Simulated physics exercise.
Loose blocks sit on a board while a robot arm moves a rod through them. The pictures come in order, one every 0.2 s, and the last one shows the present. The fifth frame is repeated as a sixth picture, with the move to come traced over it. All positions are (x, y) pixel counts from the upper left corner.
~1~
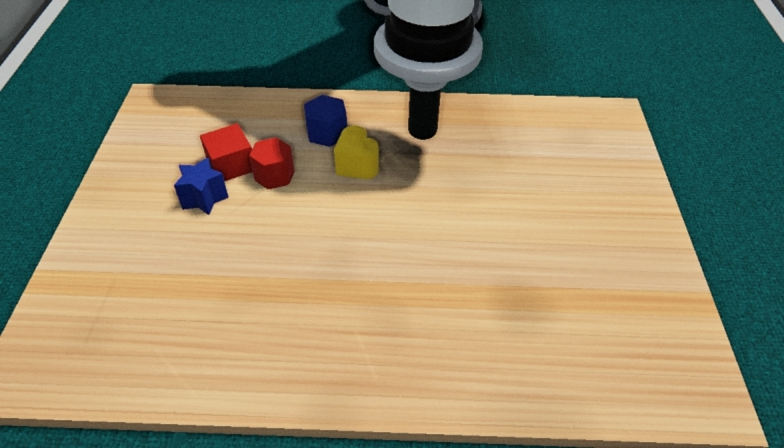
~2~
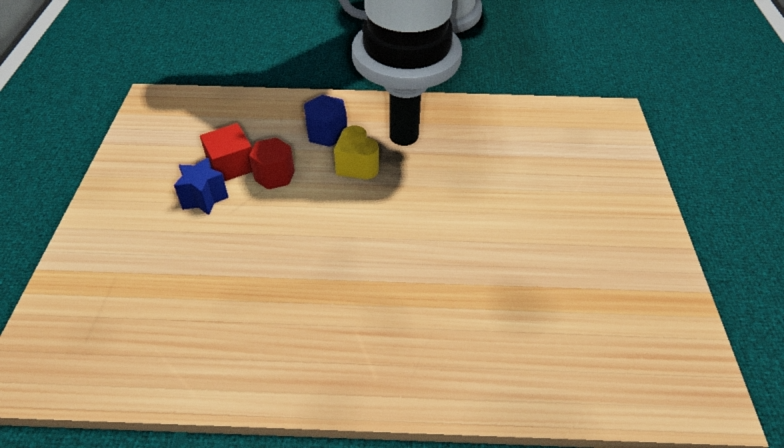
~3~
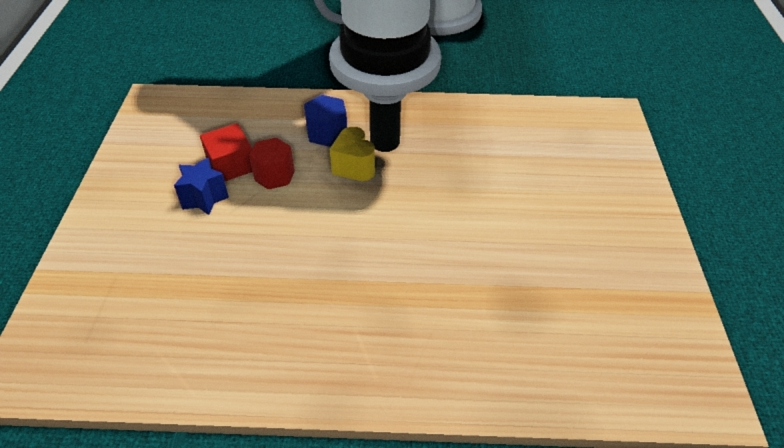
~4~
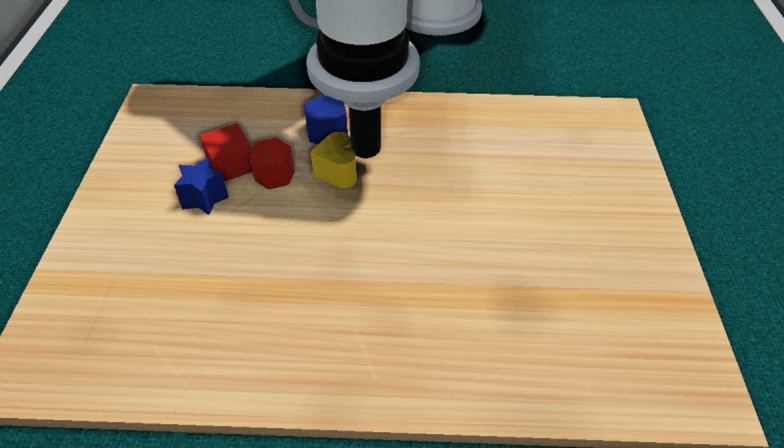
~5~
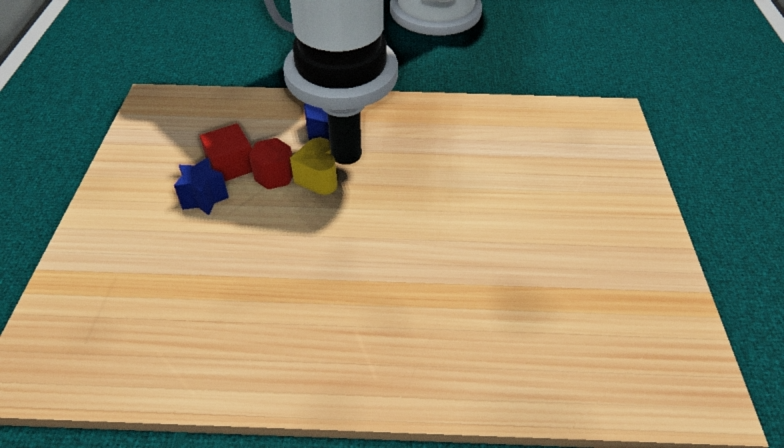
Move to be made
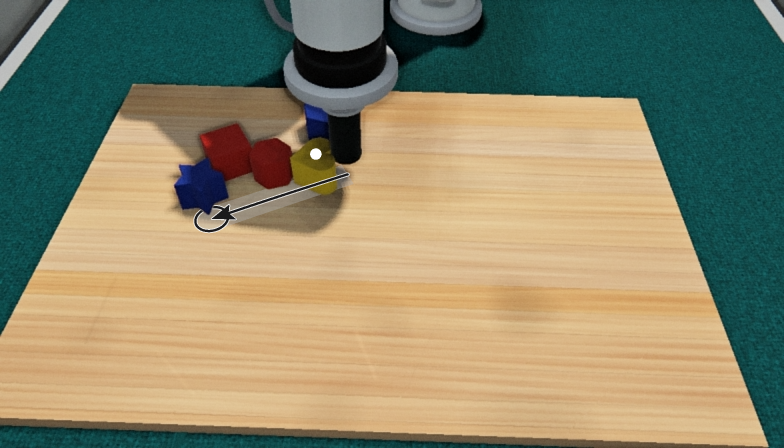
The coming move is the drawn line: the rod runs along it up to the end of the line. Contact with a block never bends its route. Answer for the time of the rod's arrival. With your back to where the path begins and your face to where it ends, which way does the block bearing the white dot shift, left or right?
To the path's left.
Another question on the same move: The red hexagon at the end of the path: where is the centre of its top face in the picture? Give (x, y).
It will likely be found at (232, 158).
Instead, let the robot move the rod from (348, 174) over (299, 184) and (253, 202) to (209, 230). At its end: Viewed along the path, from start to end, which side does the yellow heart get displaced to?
Goes left.
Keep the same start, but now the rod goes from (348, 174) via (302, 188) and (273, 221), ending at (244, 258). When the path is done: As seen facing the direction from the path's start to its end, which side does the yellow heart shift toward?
Sideways, to the right.
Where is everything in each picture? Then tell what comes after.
The first frame shows lower end of the rod at (423, 132), tops of blocks, blue star-shaped block at (197, 173), red four-sided block at (225, 140), red hexagon at (270, 150), yellow heart at (356, 141).
The second frame shows rod at (404, 138), blocks as before.
The third frame shows rod at (385, 144), yellow heart at (353, 142).
The fourth frame shows rod at (366, 150), yellow heart at (336, 148).
The fifth frame shows rod at (347, 156), blue star-shaped block at (197, 173), red four-sided block at (225, 140), red hexagon at (270, 150), yellow heart at (316, 154).
The drawn path runs from (348, 174) directly to (212, 219); the dot is on the yellow heart.
What follows on the original path. One third of the way, rod at (301, 170); red four-sided block at (218, 136); red hexagon at (244, 156), turned 80° clockwise; yellow heart at (271, 175), turned 15° anticlockwise.
Two thirds of the way, rod at (254, 185); red four-sided block at (217, 135); red hexagon at (232, 158), turned 105° clockwise; yellow heart at (226, 194), turned 30° anticlockwise.
At the end, rod at (206, 201); blue star-shaped block at (179, 176), turned 60° clockwise; red four-sided block at (217, 135); red hexagon at (232, 158), turned 105° clockwise; yellow heart at (179, 214), turned 40° anticlockwise.
